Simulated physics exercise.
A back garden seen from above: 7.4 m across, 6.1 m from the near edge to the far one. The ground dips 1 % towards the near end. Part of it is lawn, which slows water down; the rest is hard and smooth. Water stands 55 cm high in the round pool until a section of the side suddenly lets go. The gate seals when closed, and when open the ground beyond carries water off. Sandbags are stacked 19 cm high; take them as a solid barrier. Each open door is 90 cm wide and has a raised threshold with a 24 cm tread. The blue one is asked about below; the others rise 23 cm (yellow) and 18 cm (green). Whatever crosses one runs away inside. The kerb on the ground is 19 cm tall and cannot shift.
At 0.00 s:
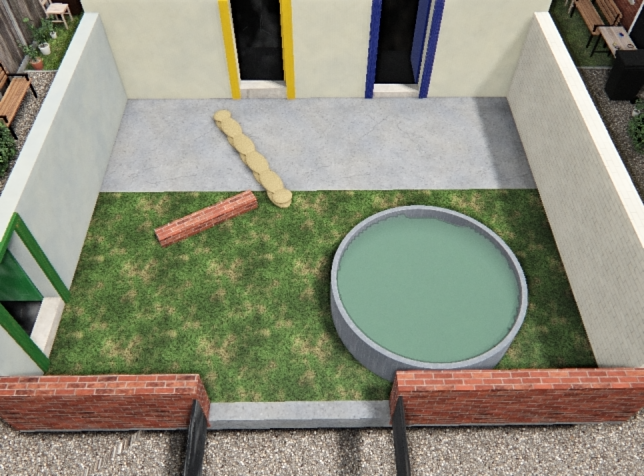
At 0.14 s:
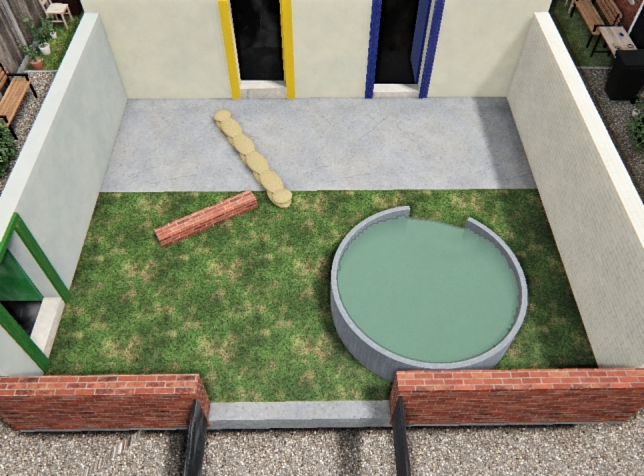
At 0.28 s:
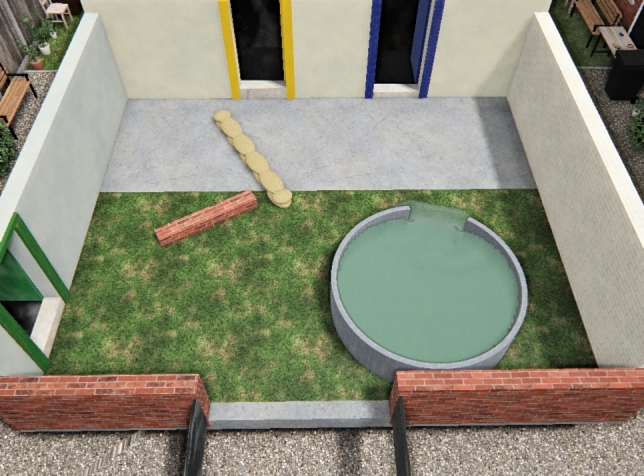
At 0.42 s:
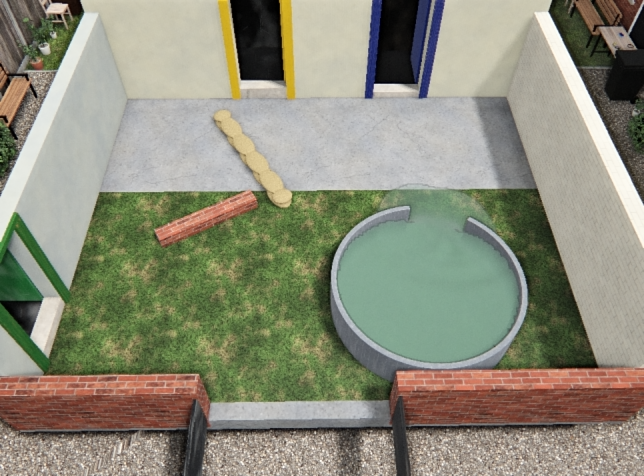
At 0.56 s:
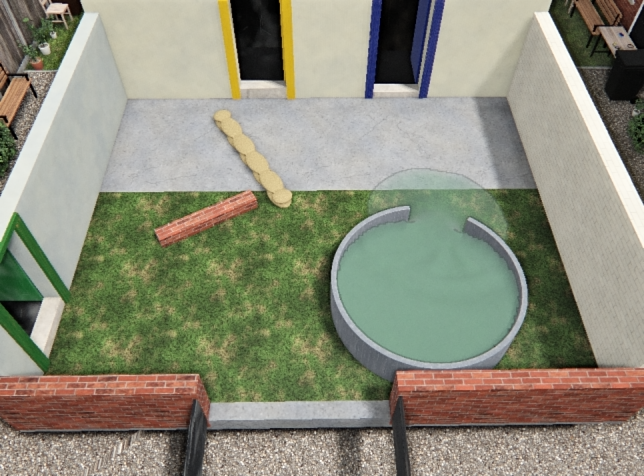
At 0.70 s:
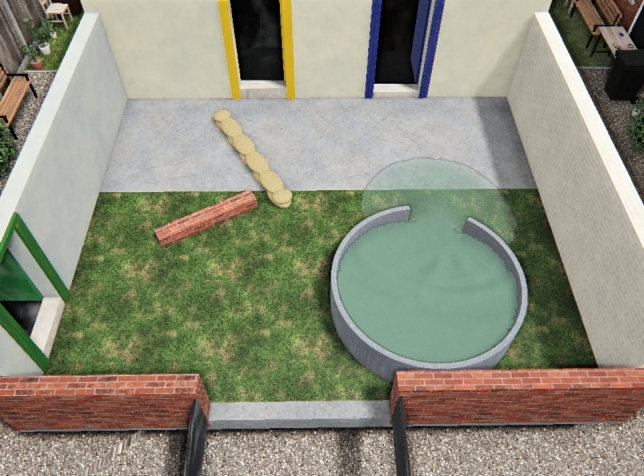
Greenish water sits still in a round grey pool on the lawn of a walled garden, until a gap opens in the pool's far side. A thin, clear sheet of water slips out through it and fans across the grass, spreading onto the grey paving toward the house wall.
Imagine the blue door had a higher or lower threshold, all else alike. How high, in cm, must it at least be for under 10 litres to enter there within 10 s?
Some 14 cm above the ground.
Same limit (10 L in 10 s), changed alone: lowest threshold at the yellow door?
About 9.5 cm at yellow.
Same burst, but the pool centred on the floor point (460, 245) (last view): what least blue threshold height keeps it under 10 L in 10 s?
Some 16 cm.
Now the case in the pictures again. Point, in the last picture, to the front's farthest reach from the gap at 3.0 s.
At about (258, 103).
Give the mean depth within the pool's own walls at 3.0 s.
About 34 cm.
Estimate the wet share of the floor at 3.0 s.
Near 35 per cent is wet.
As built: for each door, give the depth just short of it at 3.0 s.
Depths in cm: Yellow 4, green 0, blue 17.
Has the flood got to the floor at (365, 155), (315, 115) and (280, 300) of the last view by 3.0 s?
In turn: Flooded, under water, still dry.
After 1.4 s water covers 20 % of the floor, deepest (30 cm) near (440, 233); it has not reached the blue door.
After 3.0 s water covers 35 % of the floor, deepest (26 cm) near (495, 120); 17 cm at the blue door, 8 litres in over its 13 cm threshold.
After 10.0 s water covers 70 % of the floor, deepest (12 cm) near (484, 398); 7 cm at the blue door, 15 litres in over its 13 cm threshold.
At the blue door as built, the water arrived by 1.7 s and peaked near 18 cm at 2.0 s.
Run again over the same 10 s with other heights there, 19 litres in over 12.5 cm, 1 litre over 17 cm. The limit of 10 litres is kept from about 14 cm up.
